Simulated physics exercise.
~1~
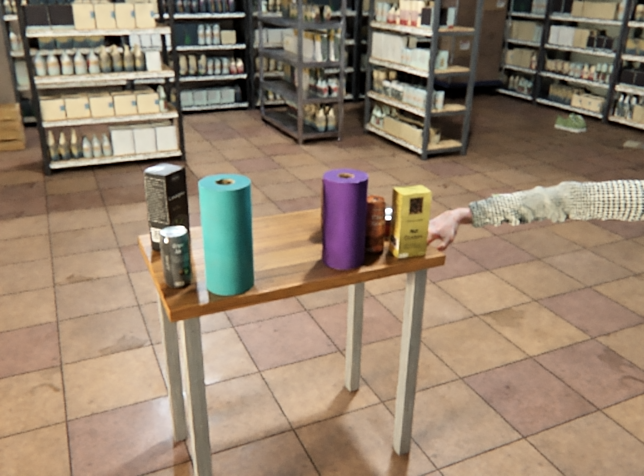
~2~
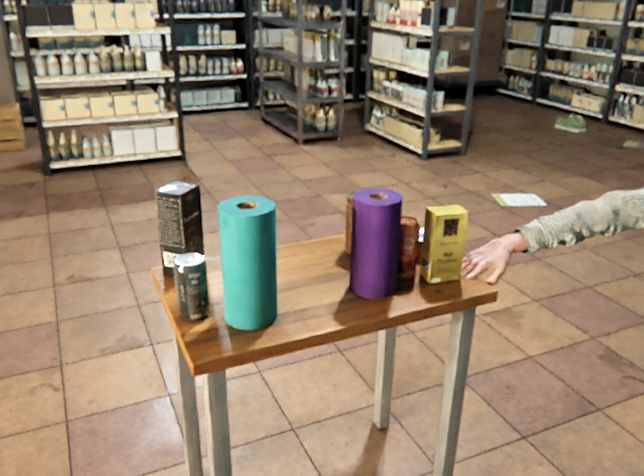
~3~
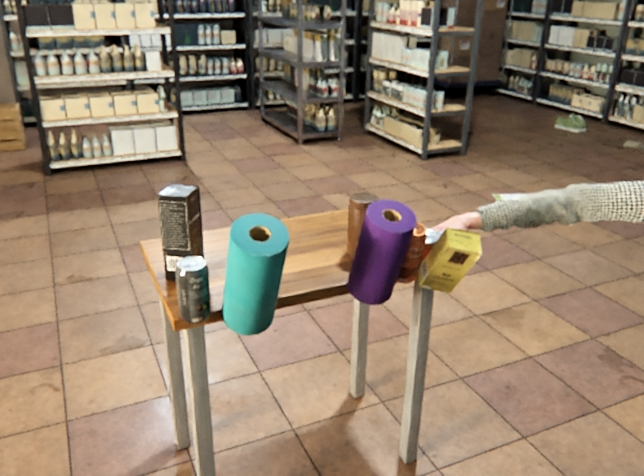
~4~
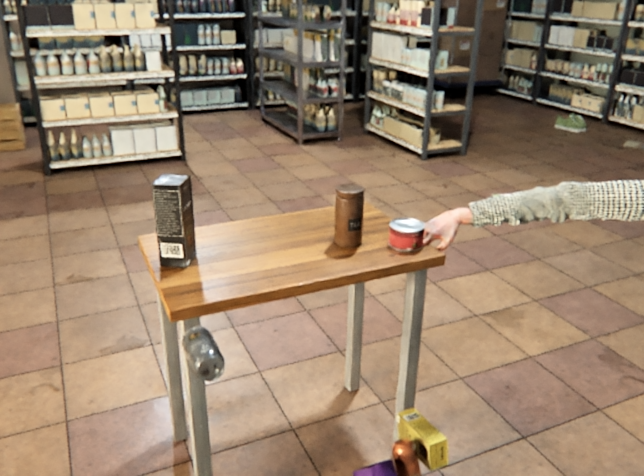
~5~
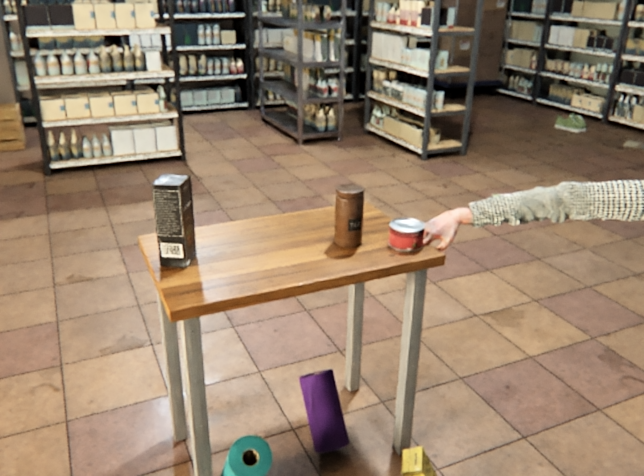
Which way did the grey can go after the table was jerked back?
The grey can went down, dropping off the near edge of the table on its side.
A wooden side table gripped by a hand at its right end slid towards the viewer, then jerked back, sending two rolls, a yellow packet, a grey can and an orange can off the front, while the black carton, brown jar and red tub stayed upright.
